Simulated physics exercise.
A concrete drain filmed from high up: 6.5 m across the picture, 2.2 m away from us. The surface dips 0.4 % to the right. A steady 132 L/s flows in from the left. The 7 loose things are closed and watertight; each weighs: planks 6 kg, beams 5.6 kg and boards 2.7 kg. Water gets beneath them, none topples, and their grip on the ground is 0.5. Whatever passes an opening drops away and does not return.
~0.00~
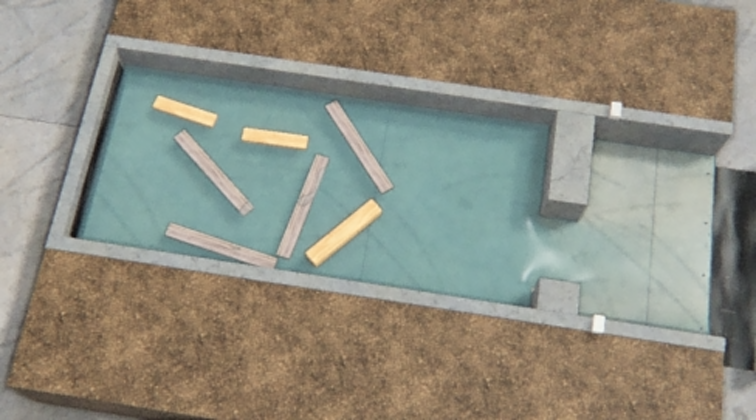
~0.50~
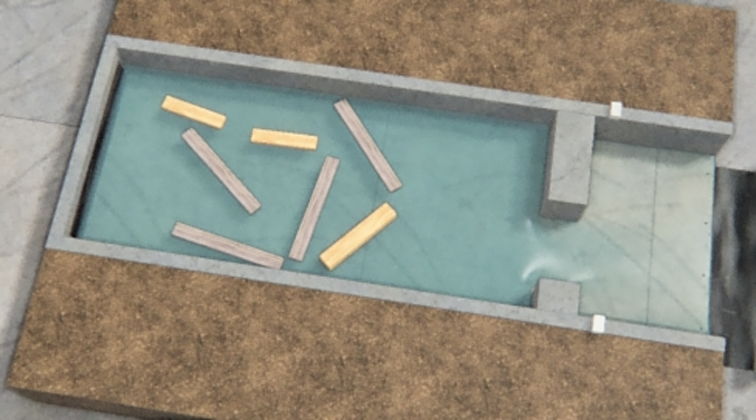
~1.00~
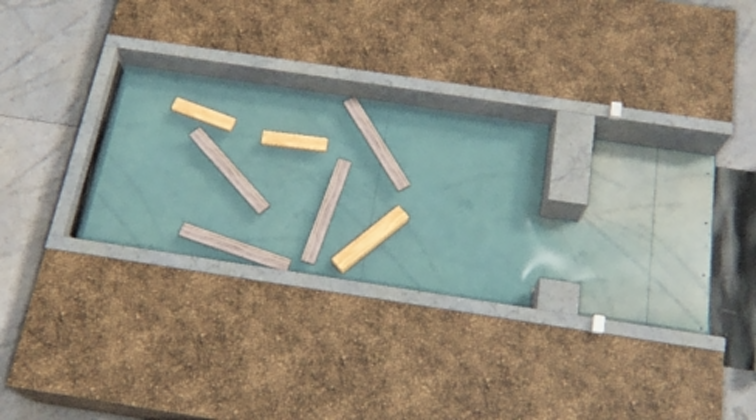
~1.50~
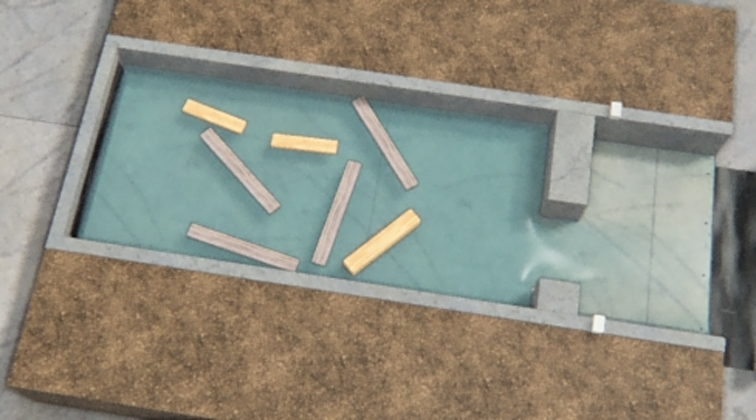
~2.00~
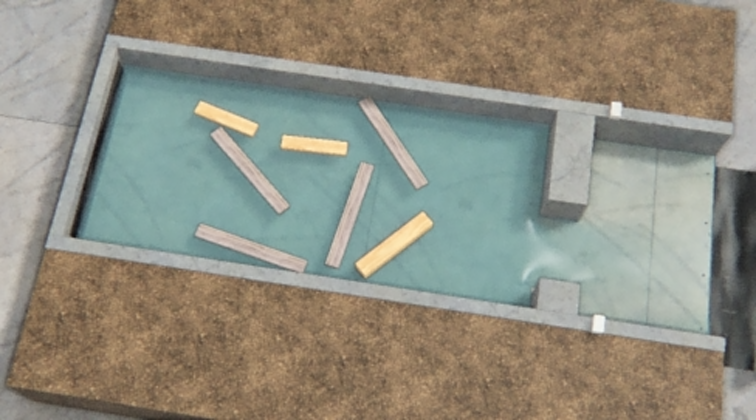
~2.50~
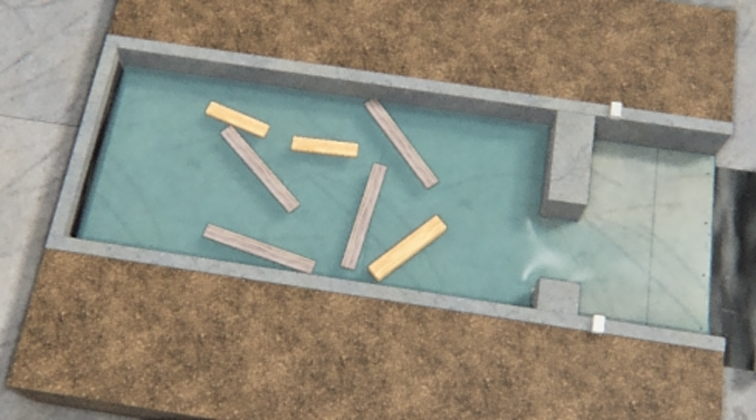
The clip shows grey beams and yellow boards floating in a shallow, stone-walled channel of blue-green water between brown banks. They all drift slowly to the right together, while water ripples at the narrow gap near the right end.
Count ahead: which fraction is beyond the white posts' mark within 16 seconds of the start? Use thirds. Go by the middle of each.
That comes to under a third.
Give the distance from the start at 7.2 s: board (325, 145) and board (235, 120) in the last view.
In that order: 150 cm, 200 cm.
After 3.5 s 0 of 7 are over the mark; 7 afloat.
After 7.2 s 1 of 7 are over the mark; 6 afloat.
After 12.0 s 1 of 7 are over the mark; 6 afloat.
After 16.0 s 1 of 7 are over the mark; 6 afloat.
